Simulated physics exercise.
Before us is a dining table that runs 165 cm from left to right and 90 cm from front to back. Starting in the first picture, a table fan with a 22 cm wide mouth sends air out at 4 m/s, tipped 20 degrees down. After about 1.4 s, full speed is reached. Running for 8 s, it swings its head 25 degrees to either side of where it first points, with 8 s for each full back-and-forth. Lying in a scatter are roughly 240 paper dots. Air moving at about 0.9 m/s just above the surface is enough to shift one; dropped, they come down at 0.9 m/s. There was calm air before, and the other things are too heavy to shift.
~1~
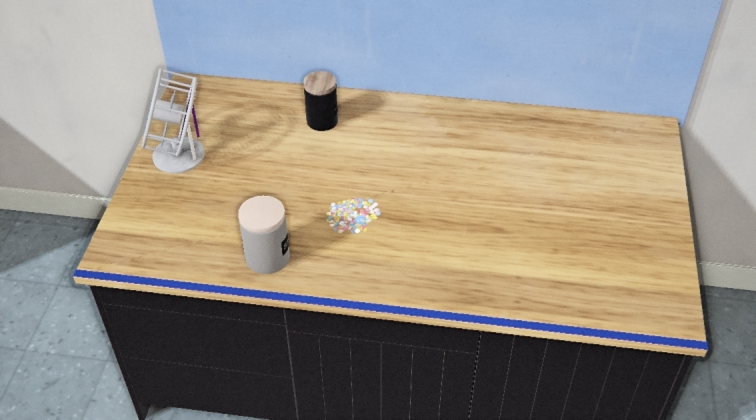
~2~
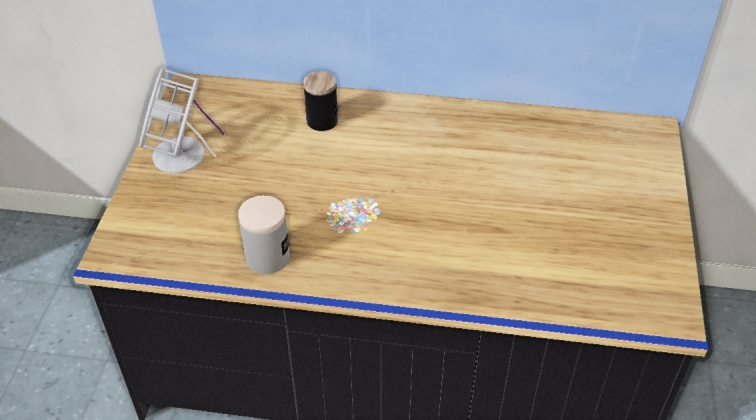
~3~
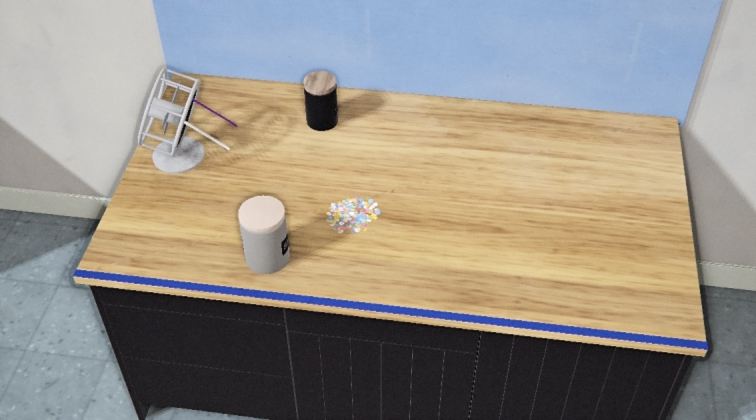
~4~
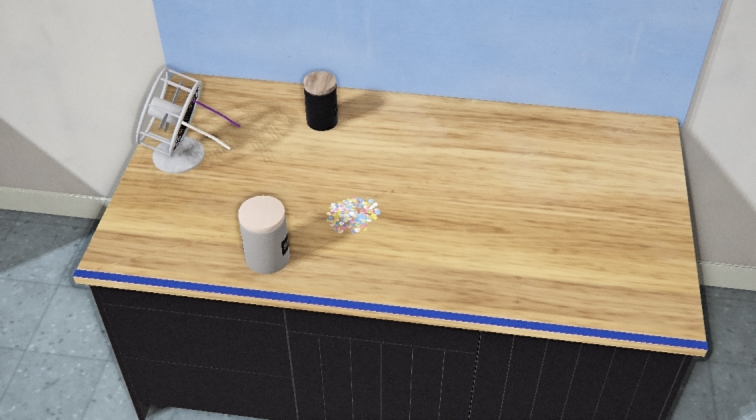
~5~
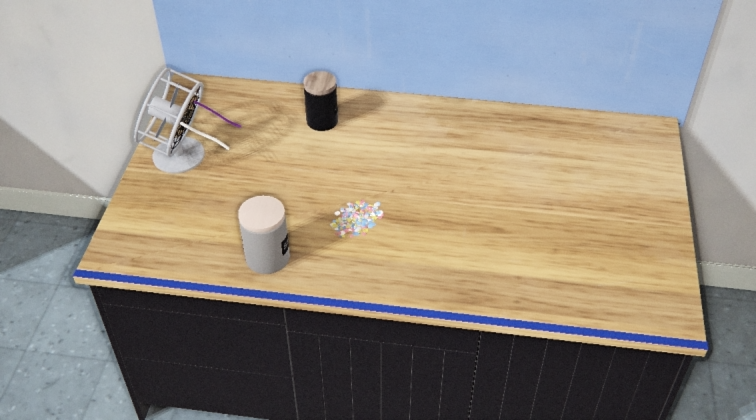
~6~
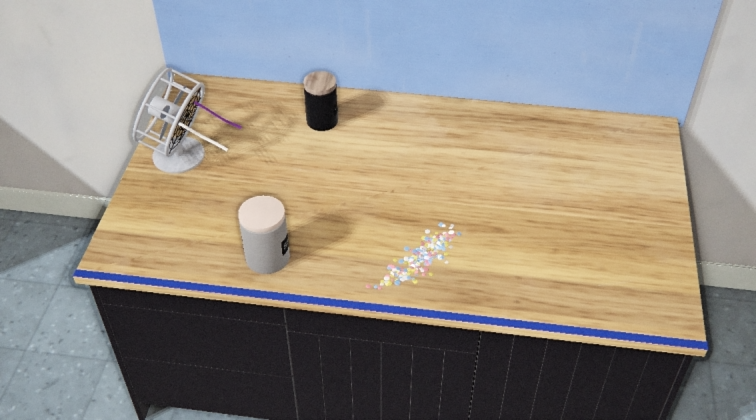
On a wooden table, a fan turns toward the front and paper dots slide right and forward.
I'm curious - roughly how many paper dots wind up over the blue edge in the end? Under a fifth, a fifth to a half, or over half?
That edge ends up with the larger part of them.
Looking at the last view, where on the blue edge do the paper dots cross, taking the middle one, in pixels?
Roughly at pixel (521, 329).
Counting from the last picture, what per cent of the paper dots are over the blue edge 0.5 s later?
Roughly 90 per cent.
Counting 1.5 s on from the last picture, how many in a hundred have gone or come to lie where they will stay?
Roughly 100 per cent of them.
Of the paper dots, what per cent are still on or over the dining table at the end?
My guess is near 0 per cent.
Then, 0.5 s after the last picture, 87 % are over the blue edge; 3 % are gone or lie where they will stay.
Then, 1.5 s after the last picture, 94 % are over the blue edge; 100 % are gone or lie where they will stay.
Then, 3.3 s after the last picture, 94 % are over the blue edge; 100 % are gone or lie where they will stay.
Then, 6.9 s after the last picture, at the end, 94 % are over the blue edge.
